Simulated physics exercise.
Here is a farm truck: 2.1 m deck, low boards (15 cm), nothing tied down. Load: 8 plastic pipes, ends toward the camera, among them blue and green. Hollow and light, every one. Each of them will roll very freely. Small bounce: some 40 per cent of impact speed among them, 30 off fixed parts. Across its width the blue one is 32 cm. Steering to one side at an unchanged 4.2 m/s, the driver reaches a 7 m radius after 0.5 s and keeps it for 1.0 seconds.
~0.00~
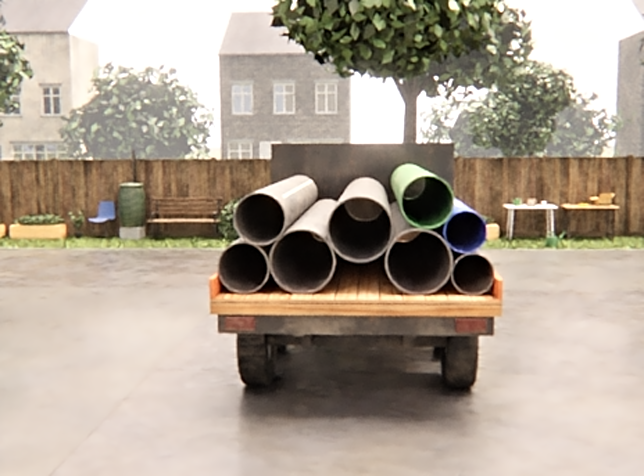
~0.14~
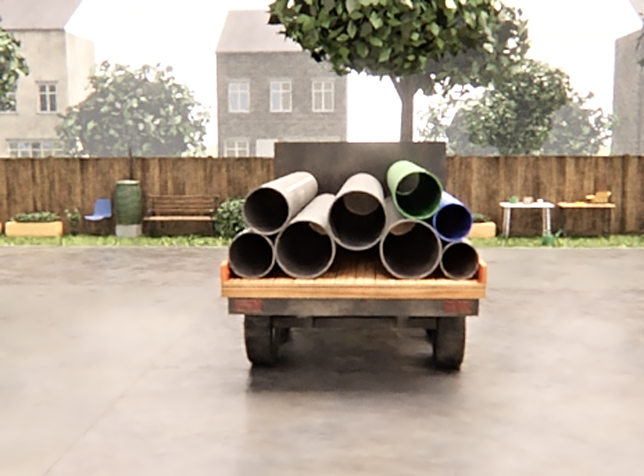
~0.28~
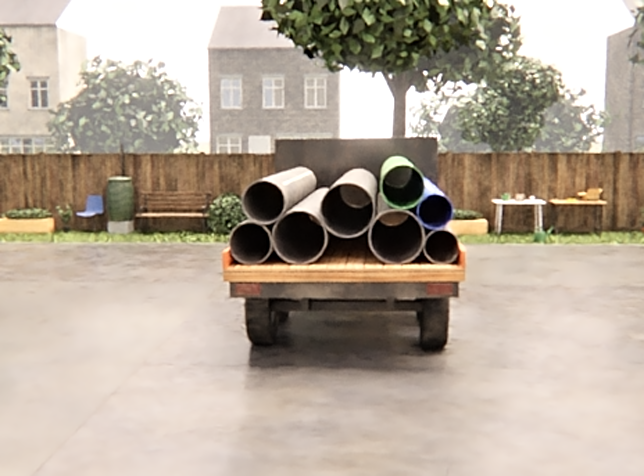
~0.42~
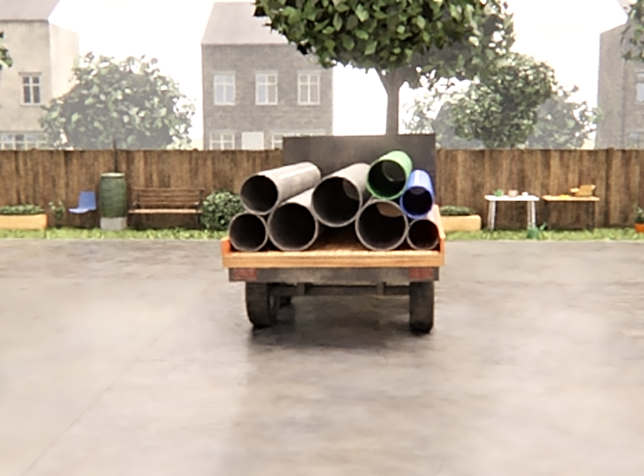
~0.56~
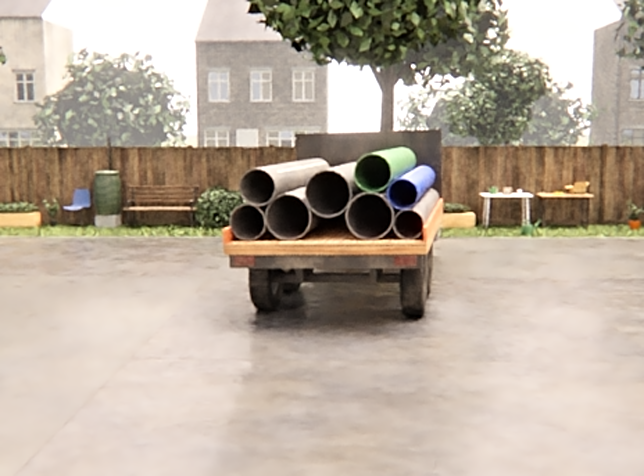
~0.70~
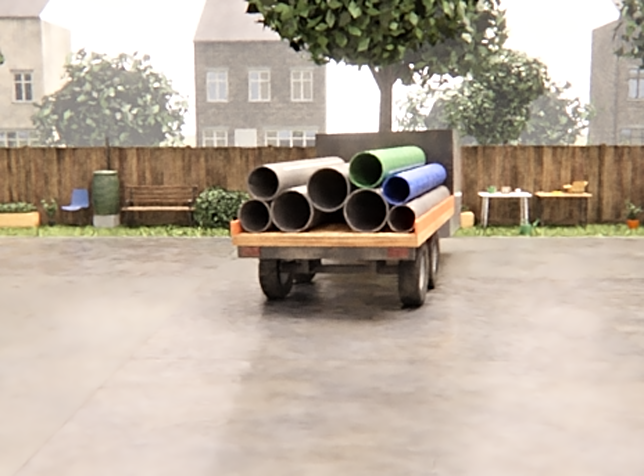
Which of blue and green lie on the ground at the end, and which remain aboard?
Blue: Aboard; green: Aboard.
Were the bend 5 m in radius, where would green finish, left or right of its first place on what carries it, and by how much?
It would end about 10 cm to the left of where it began.
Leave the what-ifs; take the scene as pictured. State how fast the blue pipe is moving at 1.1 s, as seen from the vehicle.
Close to 0.0 m/s then.
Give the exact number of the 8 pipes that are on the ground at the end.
Tally at the end: 0.
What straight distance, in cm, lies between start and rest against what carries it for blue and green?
For blue it's around 0, and for green around 10.
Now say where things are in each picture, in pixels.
In the first frame, blue (466, 232), green (427, 202); 4 of the 8 make up the bottom layer.
In the second frame, blue (454, 222), green (419, 195); the deck is level.
In the third frame, blue (435, 212), green (403, 187); the deck is a shade lower on the left.
In the fourth frame, blue (417, 202), green (387, 179); the deck slopes 1° down to the left.
In the fifth frame, blue (402, 194), green (372, 173); the deck slopes 2° down to the left.
In the sixth frame, blue (396, 190), green (365, 170); the deck slopes 2° down to the left.
By 1.1 s, blue is up on others, 25 cm from the right edge; green is up on others, 65 cm from the right edge; 0 gone from the deck.
By 1.5 s, as before, blue, green; 0 gone from the deck.
Finally (2.0 s), blue is up on others, 25 cm from the right edge; green is up on others, 65 cm from the right edge; 0 gone from the deck.
